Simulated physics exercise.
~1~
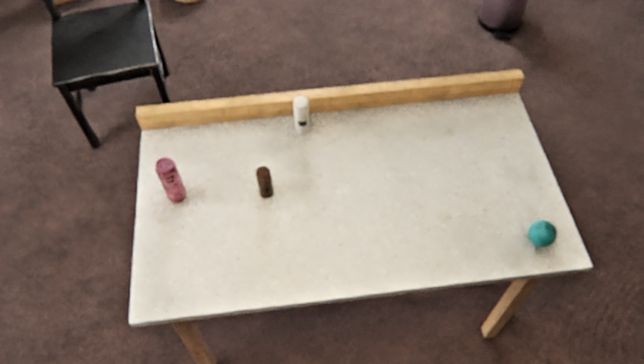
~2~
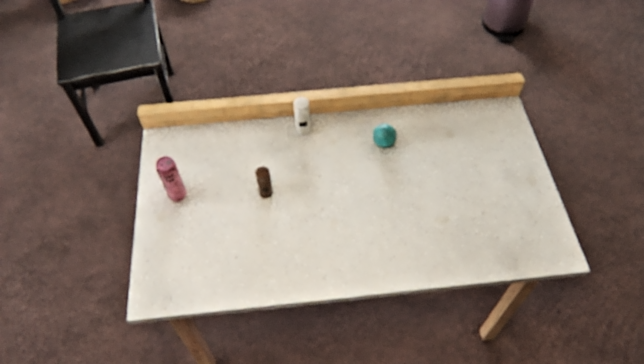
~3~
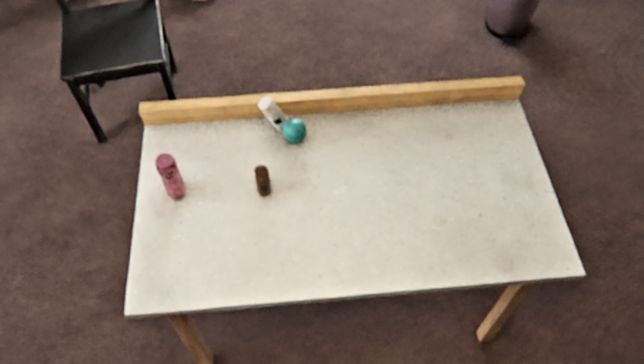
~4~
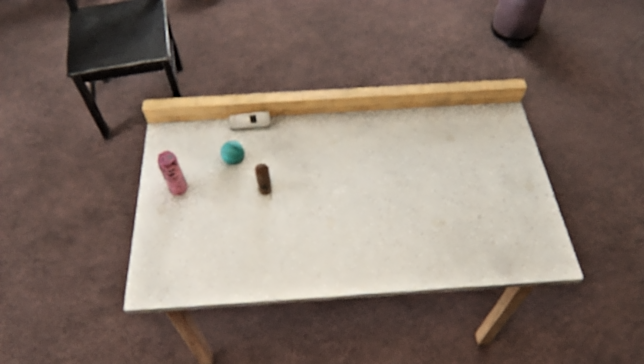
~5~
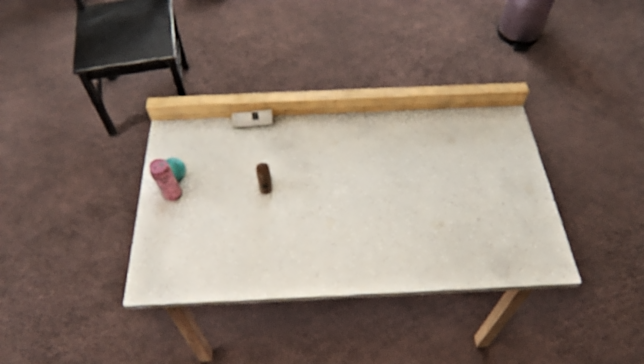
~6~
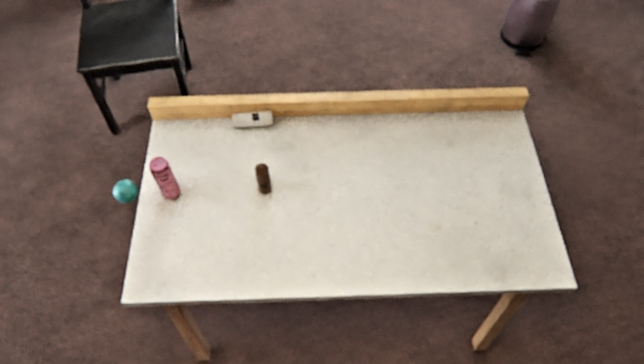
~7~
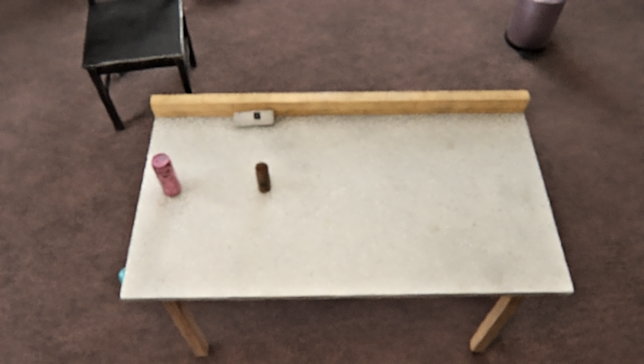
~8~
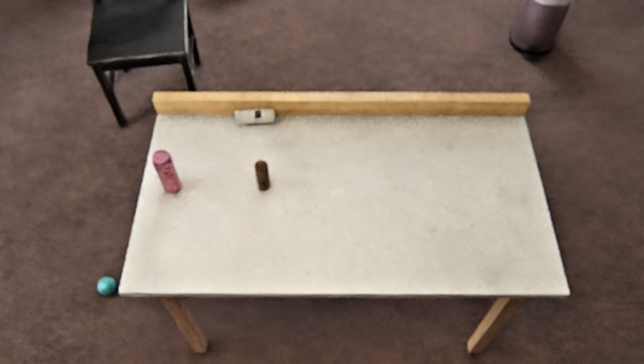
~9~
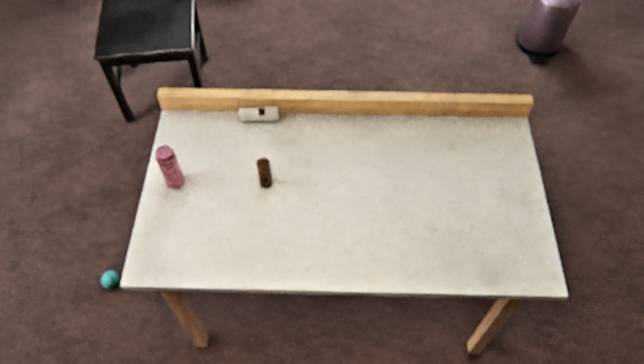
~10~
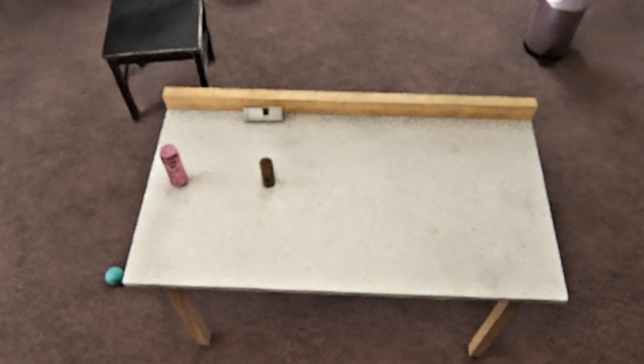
A pale table with a wooden rail along its far side stands on a brownish carpet, seen from above, with a black chair behind it at the upper left. A pink can and a small brown shaker stand upright on the left half, a white shaker stands near the rail, and a turquoise ball is at the right. The ball moves left and toward the rail, then meets the white shaker, which tips and ends up on its side. The ball continues left, passes close behind the pink can and drops off the left edge. It ends low beside the table's near left corner, while the can and brown shaker remain upright.
